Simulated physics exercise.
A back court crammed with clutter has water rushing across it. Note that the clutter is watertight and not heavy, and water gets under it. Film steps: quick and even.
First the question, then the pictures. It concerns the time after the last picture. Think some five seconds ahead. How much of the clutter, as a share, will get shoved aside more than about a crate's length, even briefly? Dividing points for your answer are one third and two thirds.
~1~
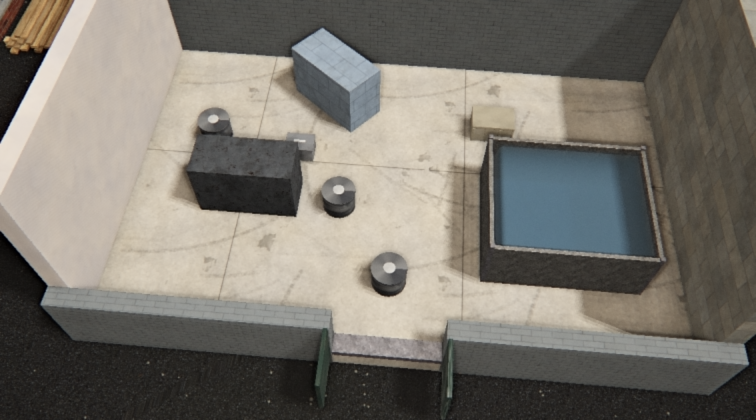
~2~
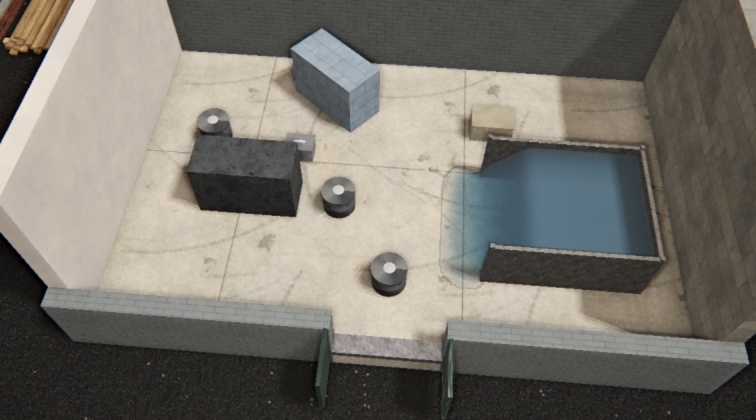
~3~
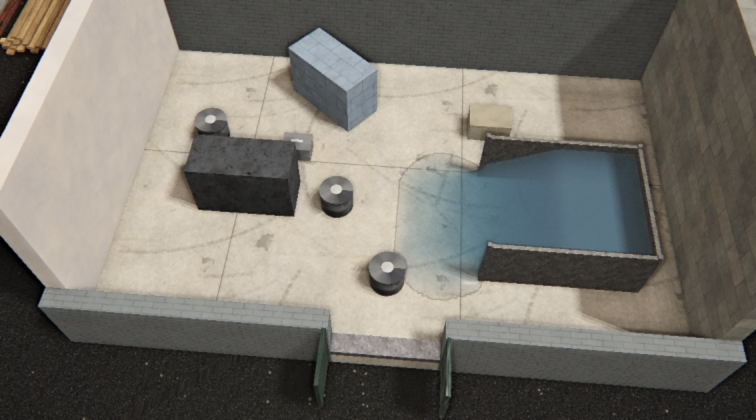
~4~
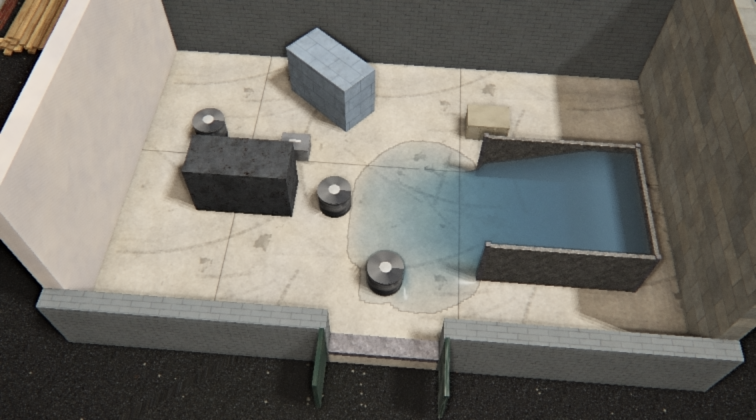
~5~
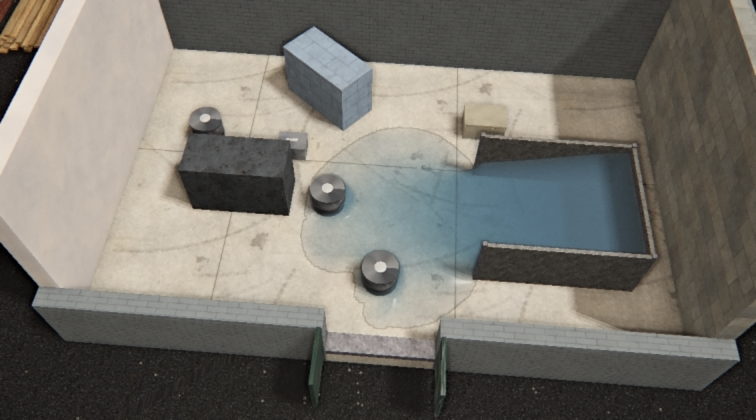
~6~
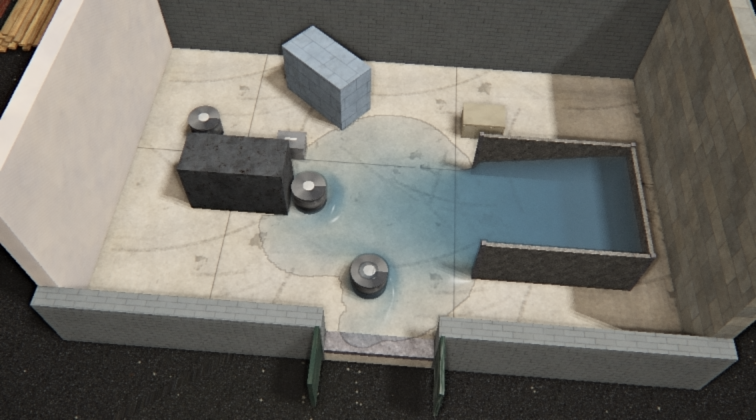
Answer: A share of two thirds or more.
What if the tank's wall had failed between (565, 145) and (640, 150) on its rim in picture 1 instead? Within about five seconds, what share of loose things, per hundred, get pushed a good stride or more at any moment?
Near 0 in a hundred.
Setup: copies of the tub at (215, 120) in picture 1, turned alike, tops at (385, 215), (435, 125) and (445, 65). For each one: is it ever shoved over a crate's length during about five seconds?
Here's the rundown: Sent far off, never gets far, and finally never gets far.
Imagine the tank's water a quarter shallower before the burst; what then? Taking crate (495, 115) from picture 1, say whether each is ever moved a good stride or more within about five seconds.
For that one, it's within that distance.
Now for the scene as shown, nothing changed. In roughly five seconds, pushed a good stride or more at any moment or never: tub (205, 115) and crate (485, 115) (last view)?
In the order asked, the first one gets that far and the second one never gets that far.
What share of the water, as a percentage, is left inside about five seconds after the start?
I'd say close to 94 percent.
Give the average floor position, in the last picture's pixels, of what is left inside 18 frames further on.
The average lands at about (269, 136).
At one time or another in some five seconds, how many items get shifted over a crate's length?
4 in all.
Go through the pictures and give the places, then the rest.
In the first frame, a tub at (339, 190) rests on the ground; a tub at (389, 268), on the bottom; 0 of 5 have shifted.
In the second frame, a tub at (338, 190), on the bottom; a tub at (389, 268), on the bottom; 0 of 5 have shifted.
In the third frame, a tub at (336, 190) rests on the ground; a tub at (387, 267) rests on the ground; 0 of 5 have shifted.
In the fourth frame, a tub at (334, 190) rests on the ground; a tub at (385, 267), on the bottom; 0 of 5 have shifted.
In the fifth frame, a tub at (327, 188) rests on the ground, close to its start; a tub at (380, 267), on the bottom; 1 of 5 have shifted.
In the sixth frame, a tub at (309, 186) rests on the ground, close to its start; a tub at (369, 271) rests on the ground, close to its start; 2 of 5 have shifted.
A moment on, 1 of 5 are well off their spots; 1 afloat.
Next, 3 of 5 are well off their spots; 2 afloat.
Later, 4 of 5 are well off their spots; 2 afloat.
In the end, 4 of 5 are well off their spots, and 4 have been at some point; 4 afloat.
